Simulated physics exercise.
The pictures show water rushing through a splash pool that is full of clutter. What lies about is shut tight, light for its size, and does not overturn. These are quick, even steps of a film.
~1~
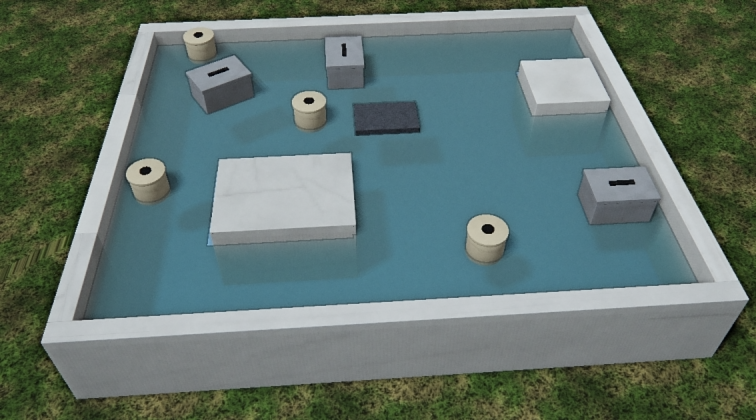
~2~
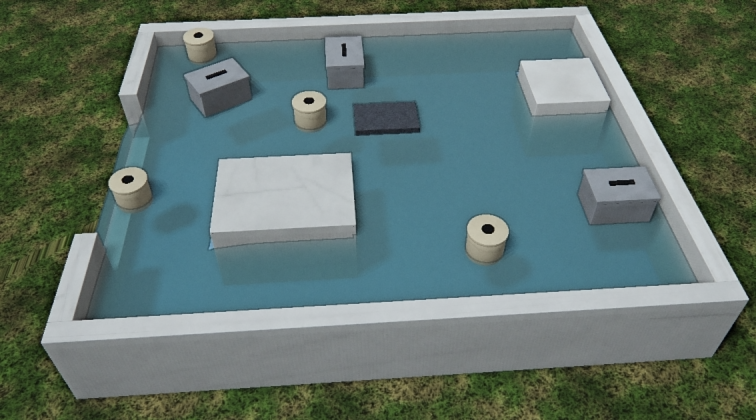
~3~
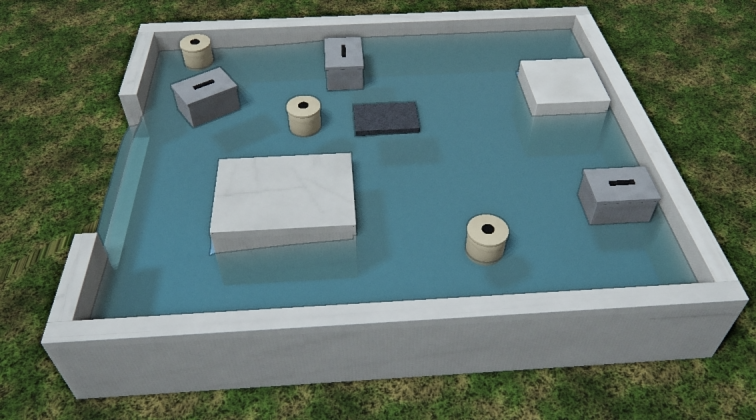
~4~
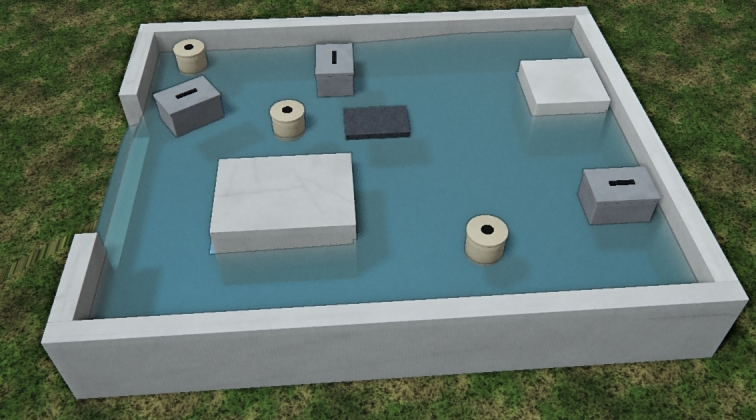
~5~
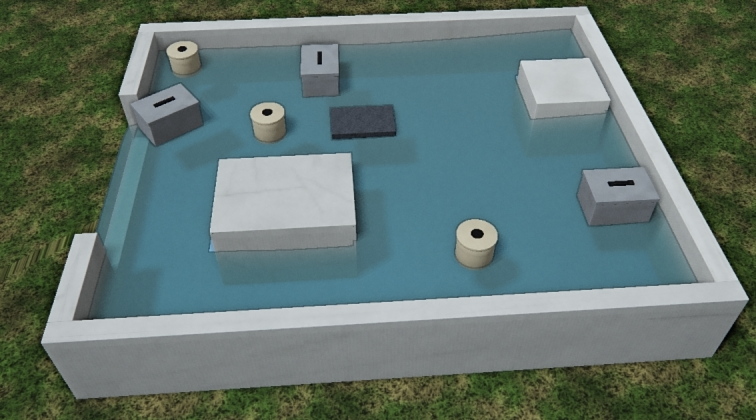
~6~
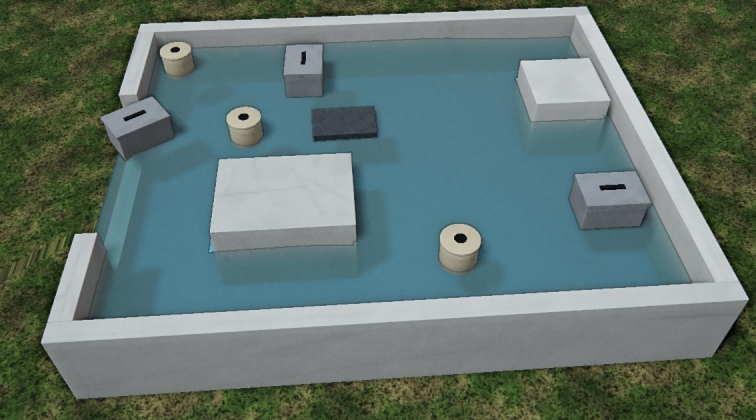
Cream drums and grey boxes drift leftward across a white-walled pool on grass, seen from a fixed, raised viewpoint. They float in blue water around a dark slab, with a large pale block left of centre and a smaller one at upper right. A gap opens in the left wall, the nearest drum slides through and disappears, then the upper-left box moves into the opening as the others follow more slowly.
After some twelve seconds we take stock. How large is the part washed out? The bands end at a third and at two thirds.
It is two thirds or above.
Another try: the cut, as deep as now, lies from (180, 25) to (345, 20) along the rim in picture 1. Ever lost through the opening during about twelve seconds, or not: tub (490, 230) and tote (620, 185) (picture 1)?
In turn: Still in, inside.
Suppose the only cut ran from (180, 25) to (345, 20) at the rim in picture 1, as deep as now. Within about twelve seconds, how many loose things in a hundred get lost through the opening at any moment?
Roughly 80 per cent.
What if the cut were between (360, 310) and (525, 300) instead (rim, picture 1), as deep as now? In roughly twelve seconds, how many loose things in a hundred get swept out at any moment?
About 20 per cent.
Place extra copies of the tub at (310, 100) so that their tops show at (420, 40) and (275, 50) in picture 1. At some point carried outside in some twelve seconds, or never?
As listed: Kept in, carried outside.
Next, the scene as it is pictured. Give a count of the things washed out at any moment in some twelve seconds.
The number is 6.
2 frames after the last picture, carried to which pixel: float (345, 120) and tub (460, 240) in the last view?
At about (308, 122) and (433, 245).
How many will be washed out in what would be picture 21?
The number is 4.
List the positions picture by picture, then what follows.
In the first frame, a tote at (219, 73) floats; a tub at (309, 101) floats; 0 of 8 have shifted.
In the second frame, a tote at (217, 75), afloat; a tub at (309, 101) floats; 1 of 8 have shifted.
In the third frame, a tote at (204, 85) floats, close to its start; a tub at (303, 106), afloat, close to its start; 2 of 8 have shifted.
In the fourth frame, a tote at (187, 95) floats, close to its start; a tub at (287, 111) floats, close to its start; 6 of 8 have shifted.
In the fifth frame, a tote at (165, 103) floats, a stride from its start; a tub at (267, 113), afloat, close to its start; 7 of 8 have shifted.
In the sixth frame, a tote at (135, 116), afloat, a stride from its start; a tub at (244, 118) floats, a stride from its start; 7 of 8 have shifted.
A moment on, 2 of 8 are out; 6 afloat.
Next, 3 of 8 are out; 5 afloat.
Later, 4 of 8 are out; 4 afloat.
In the end, 6 of 8 are out; 2 afloat.
